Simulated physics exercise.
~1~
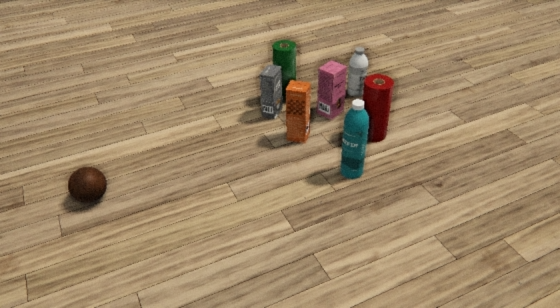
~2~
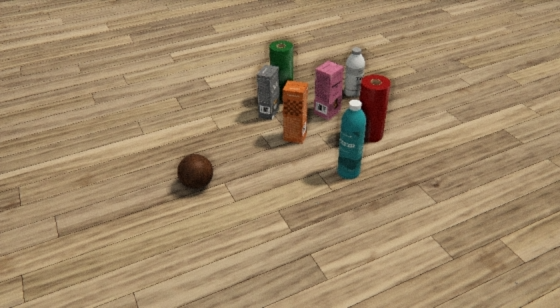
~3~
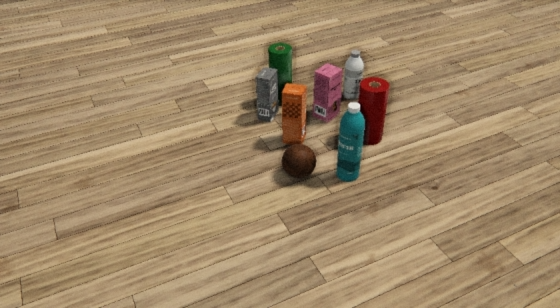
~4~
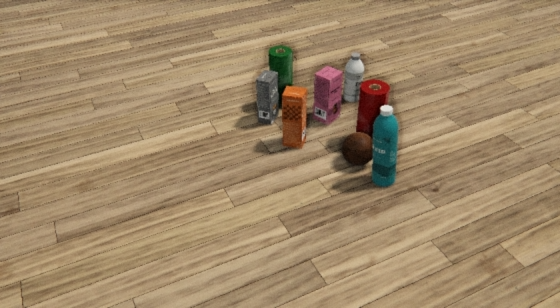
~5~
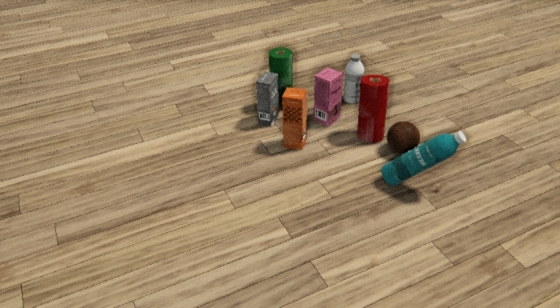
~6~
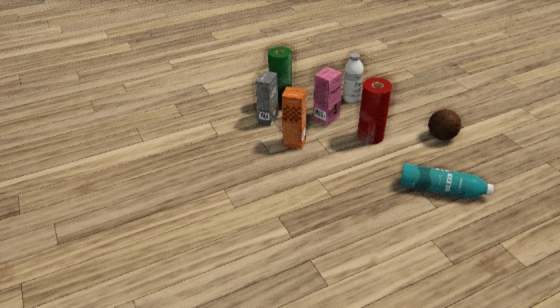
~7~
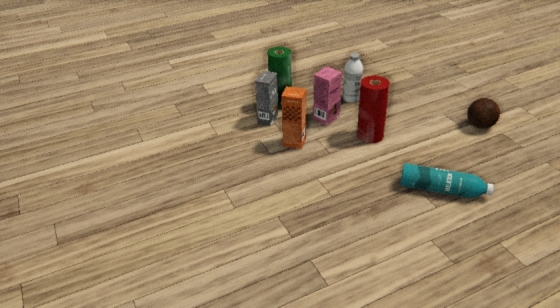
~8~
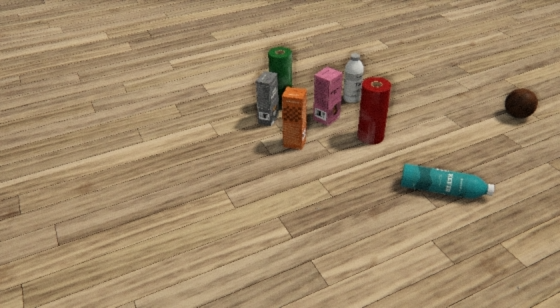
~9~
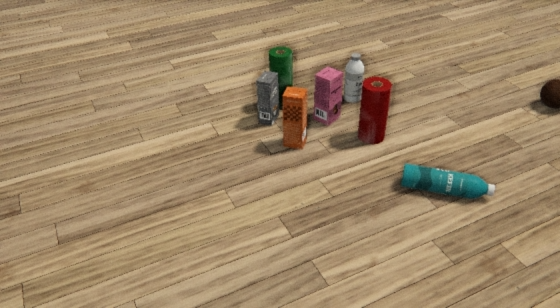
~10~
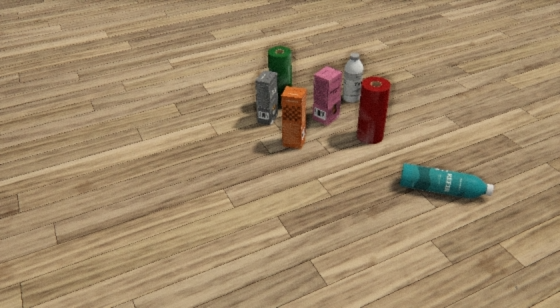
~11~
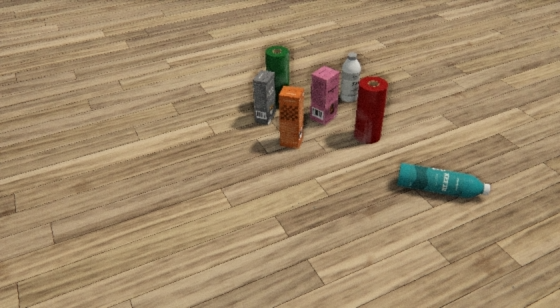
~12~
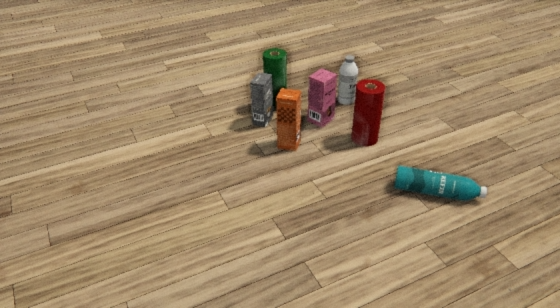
Bottles, cartons and rolls standing on a wooden floor as a brown ball rolls right, toppling only the turquoise bottle before leaving view.
